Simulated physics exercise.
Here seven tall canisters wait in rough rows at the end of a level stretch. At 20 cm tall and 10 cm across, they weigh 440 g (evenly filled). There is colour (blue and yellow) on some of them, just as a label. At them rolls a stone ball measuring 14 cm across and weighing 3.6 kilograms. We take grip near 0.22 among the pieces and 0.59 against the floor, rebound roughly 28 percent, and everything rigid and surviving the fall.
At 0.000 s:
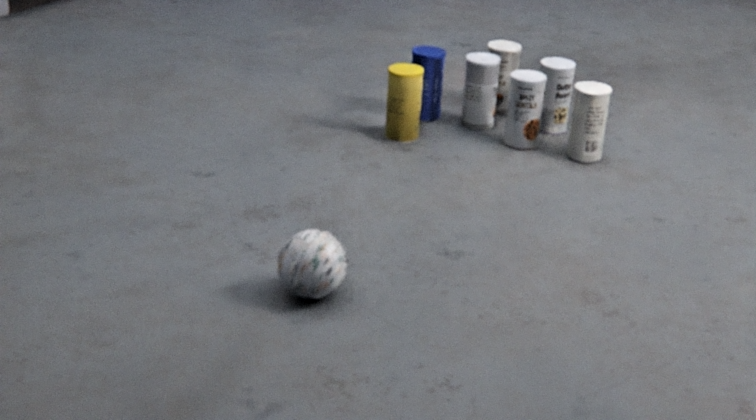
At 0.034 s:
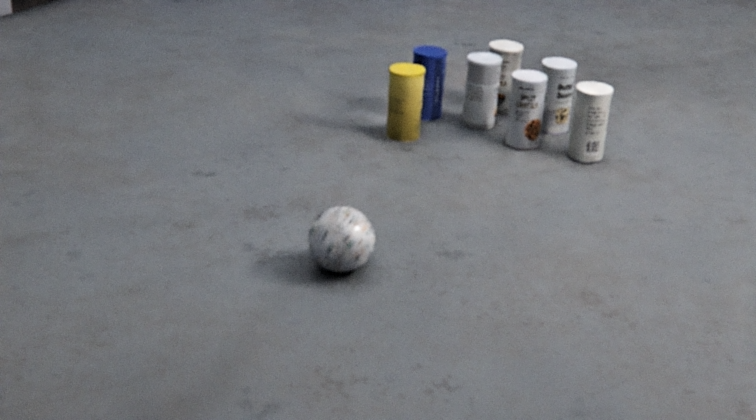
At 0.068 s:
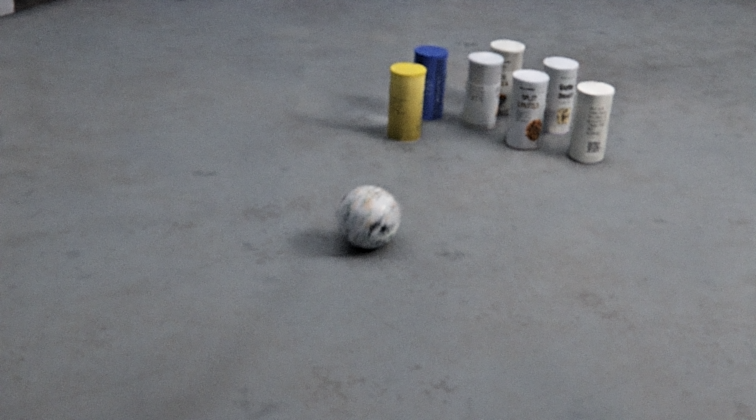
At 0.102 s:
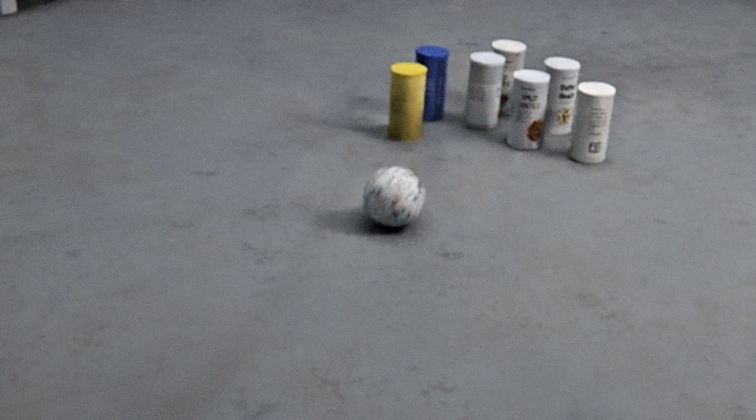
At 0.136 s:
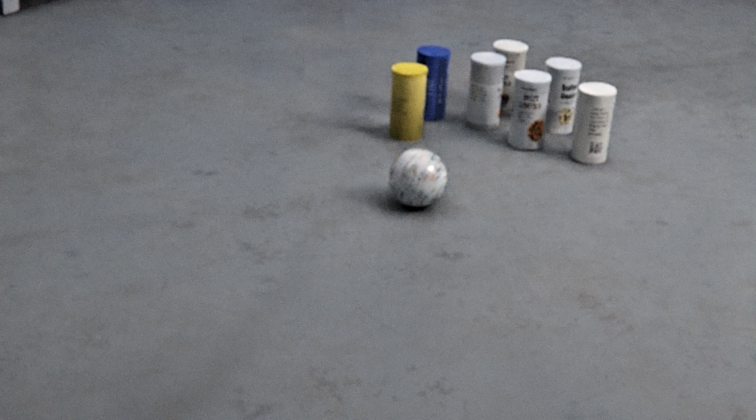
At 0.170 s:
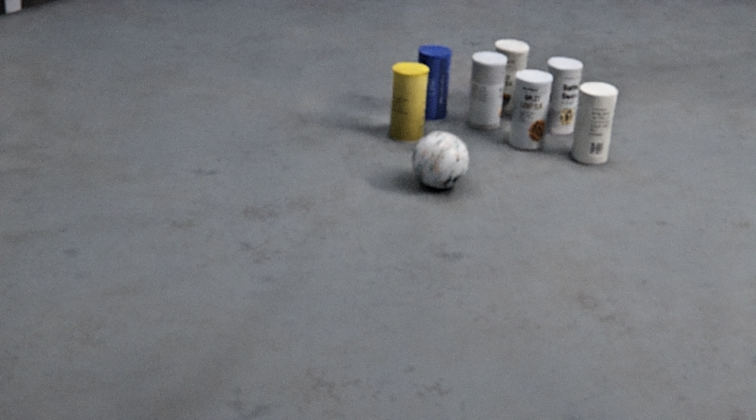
Seven tall canisters, one yellow and one blue, standing on a grey floor while a speckled white ball rolls rightward and away, nearing them.
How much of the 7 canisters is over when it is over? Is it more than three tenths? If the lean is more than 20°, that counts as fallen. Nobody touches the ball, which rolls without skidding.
Yes.
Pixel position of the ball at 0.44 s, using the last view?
Near (562, 68).
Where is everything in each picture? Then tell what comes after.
In the first frame (places mark the middle of the side facing us; the camera moves round a little), ball (312, 264) 89 cm before the front row; blue canister (425, 89); yellow canister (403, 109); nothing disturbed.
In the second frame, ball (341, 240) 76 cm before the front row; blue canister (426, 89).
In the third frame, ball (368, 217) 63 cm before the front row; yellow canister (404, 109).
In the fourth frame, ball (393, 197) 50 cm before the front row; yellow canister (405, 109).
In the fifth frame, ball (418, 178) 38 cm before the front row; blue canister (430, 89).
In the sixth frame, ball (440, 160) 25 cm before the front row; blue canister (431, 89); yellow canister (407, 109); nothing disturbed.
After 0.44 s, ball still moving; 3 of the 7 canisters over.
After 0.84 s, ball still moving; 4 of the 7 canisters over.
By the end (1.4 s), ball rolling away; 4 of the 7 canisters over; yellow canister unmoved; blue canister unmoved. That is 57 per cent. As the last picture would show them, middles, yellow canister near (409, 103), blue canister near (432, 84).
